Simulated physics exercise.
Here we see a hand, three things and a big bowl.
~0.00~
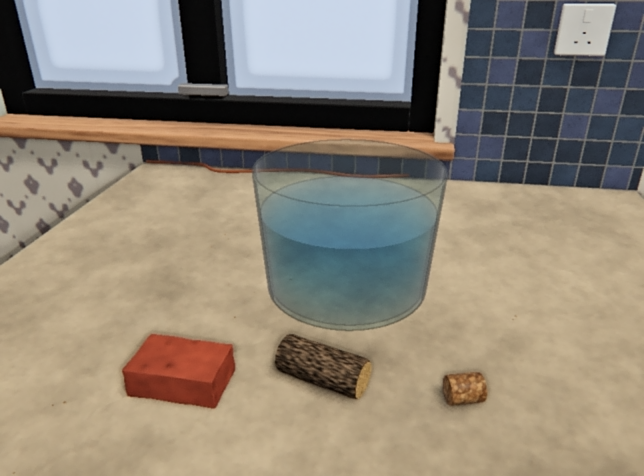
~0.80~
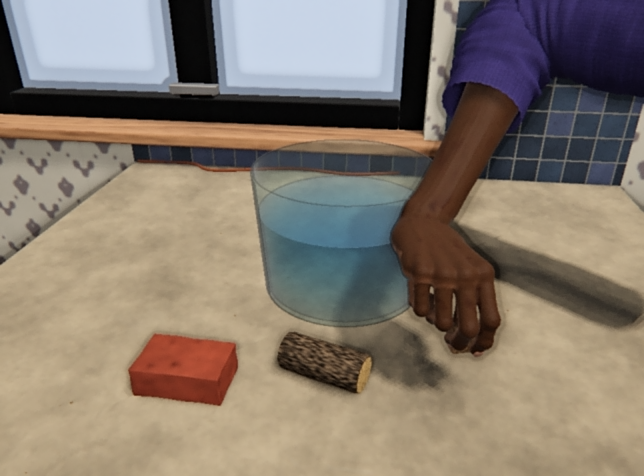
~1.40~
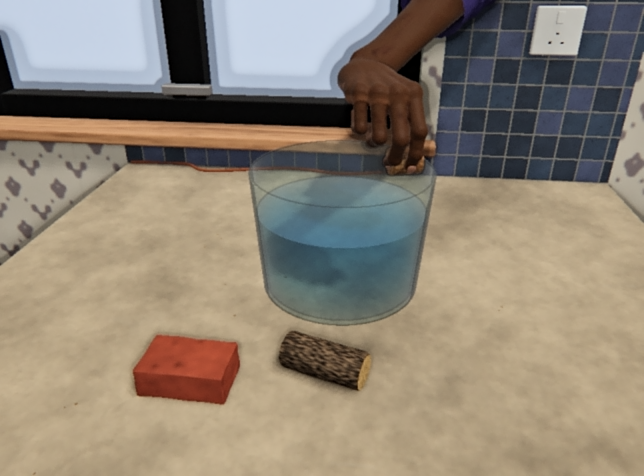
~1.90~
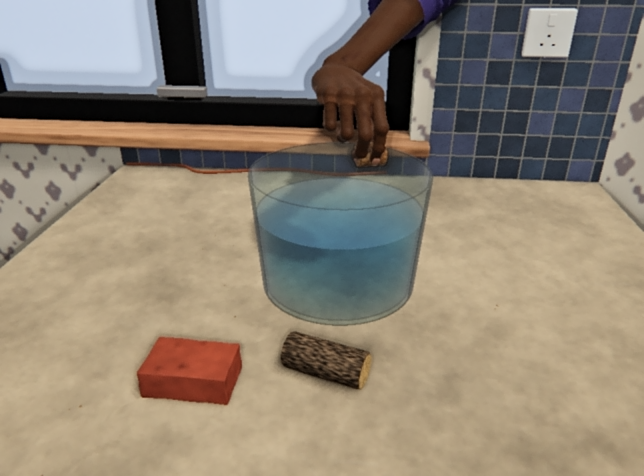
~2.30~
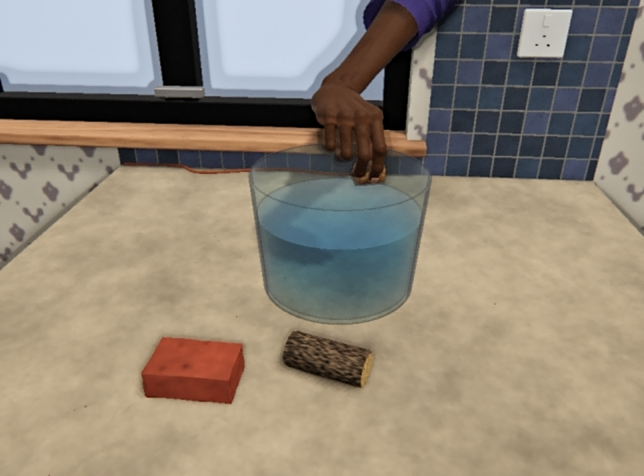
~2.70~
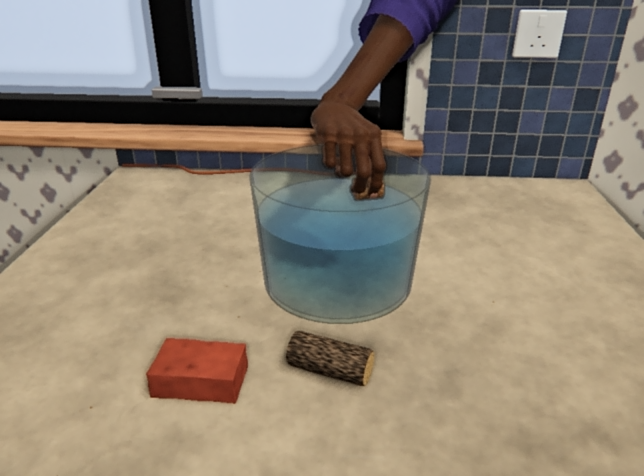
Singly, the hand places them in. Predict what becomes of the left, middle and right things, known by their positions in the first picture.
My prediction: The left one drops to the bottom, the middle one remains on top, the right one remains on top.
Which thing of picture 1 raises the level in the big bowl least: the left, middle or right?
It is the rightmost piece.
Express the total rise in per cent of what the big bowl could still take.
Share used: Roughly 14 percent.
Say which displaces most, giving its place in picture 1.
It is the leftmost piece.
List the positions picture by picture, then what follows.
In the first frame, the row from the left; piece of brick (181, 370); piece of branch (323, 366); cork (464, 388).
In the second frame, a hand picks up the cork; cork (468, 337); piece of branch (324, 362).
In the third frame, it is carried over; cork (405, 161); piece of brick (189, 368).
In the fourth frame, it is above the big bowl; cork (370, 155); piece of branch (326, 360).
In the fifth frame, it comes down; cork (369, 173); piece of brick (196, 369).
In the sixth frame, it is just over the surface; piece of brick (200, 370); piece of branch (330, 358); cork (368, 188).
After 4.0 s, the cork floats.
After 8.0 s, the piece of branch floats.
After 12.0 s, the piece of brick goes to the bottom; afloat, piece of branch and cork.
